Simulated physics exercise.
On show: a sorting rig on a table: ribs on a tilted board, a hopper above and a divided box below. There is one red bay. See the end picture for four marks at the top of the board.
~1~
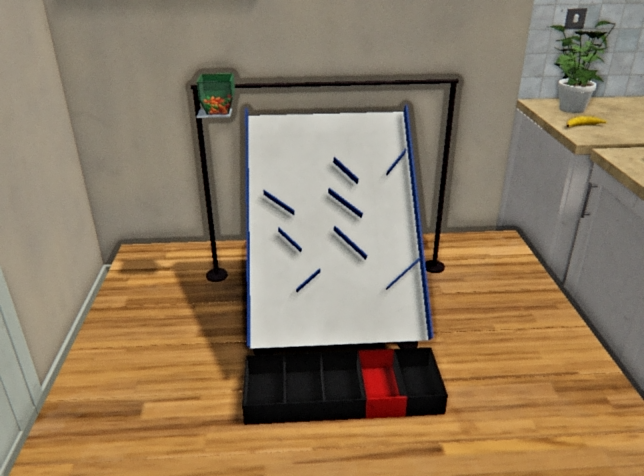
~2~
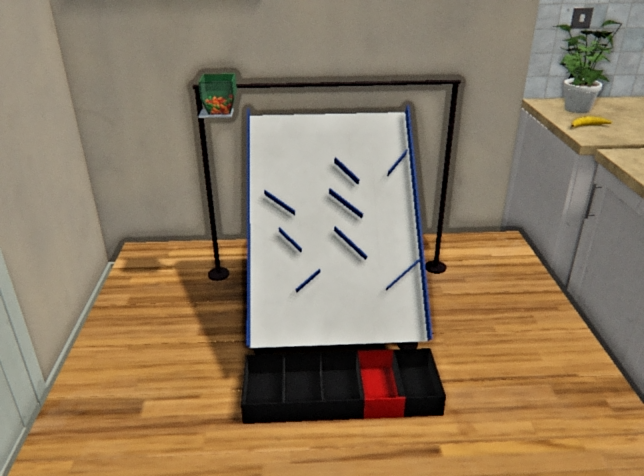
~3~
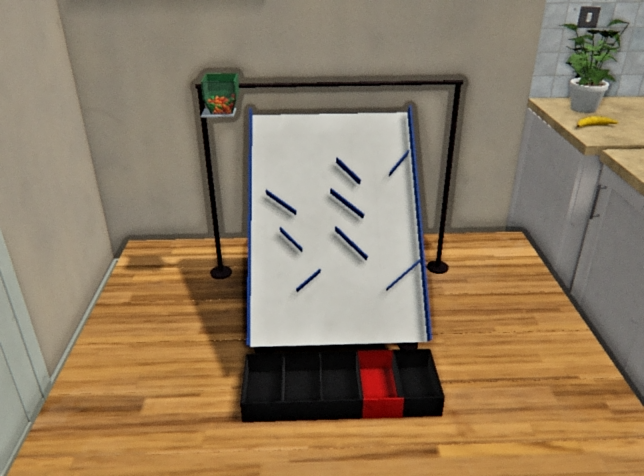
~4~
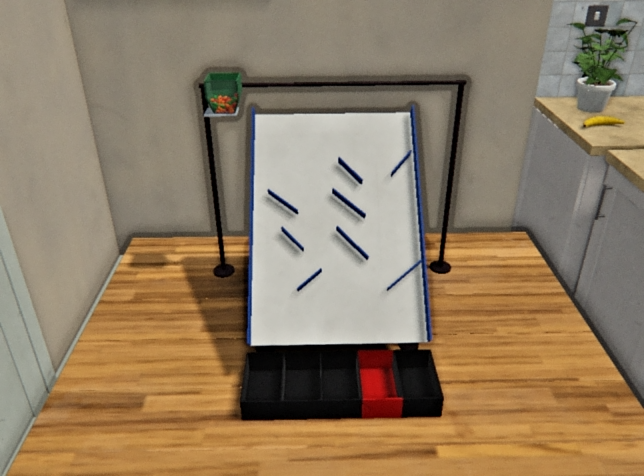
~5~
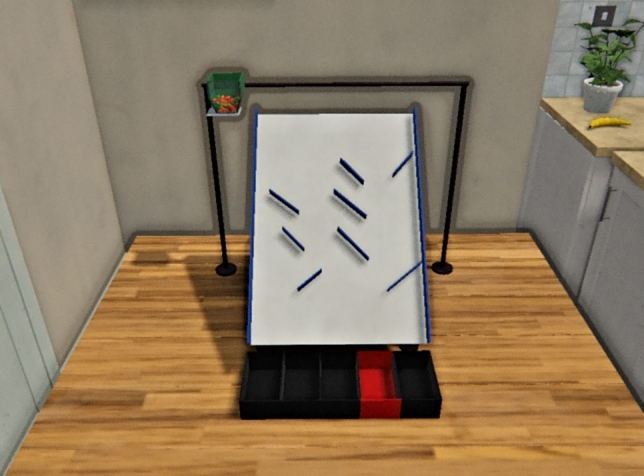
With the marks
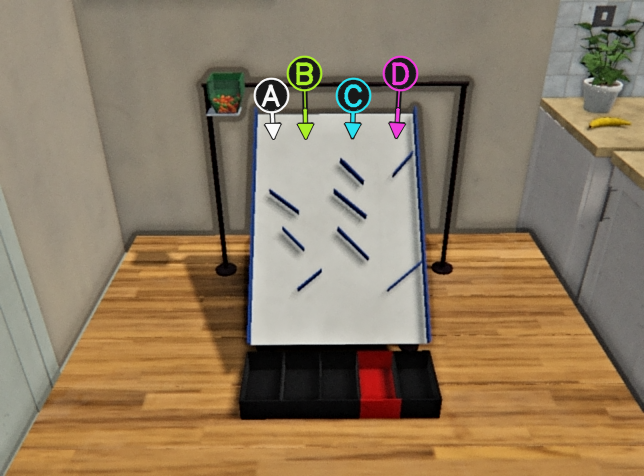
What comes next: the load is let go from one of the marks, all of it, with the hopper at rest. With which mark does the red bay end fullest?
The answer is mark D.
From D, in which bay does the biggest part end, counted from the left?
The fourth from the left.
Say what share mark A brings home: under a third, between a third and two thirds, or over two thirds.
It is under a third.
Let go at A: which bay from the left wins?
The first.
On the marked copy, mark A meets the board at (273, 133); mark B meets the board at (305, 133); mark C meets the board at (352, 132); mark D meets the board at (396, 132).
With A, about a quarter in the red bay, most in other bays, a stray few held on the board.
With B, a small part in the red bay, most in other bays, a small part held on the board, a stray few outside the box.
With C, about a quarter in the red bay, about two thirds in other bays, a small part held on the board.
With D, about two thirds in the red bay, about a quarter in other bays, a small part held on the board.
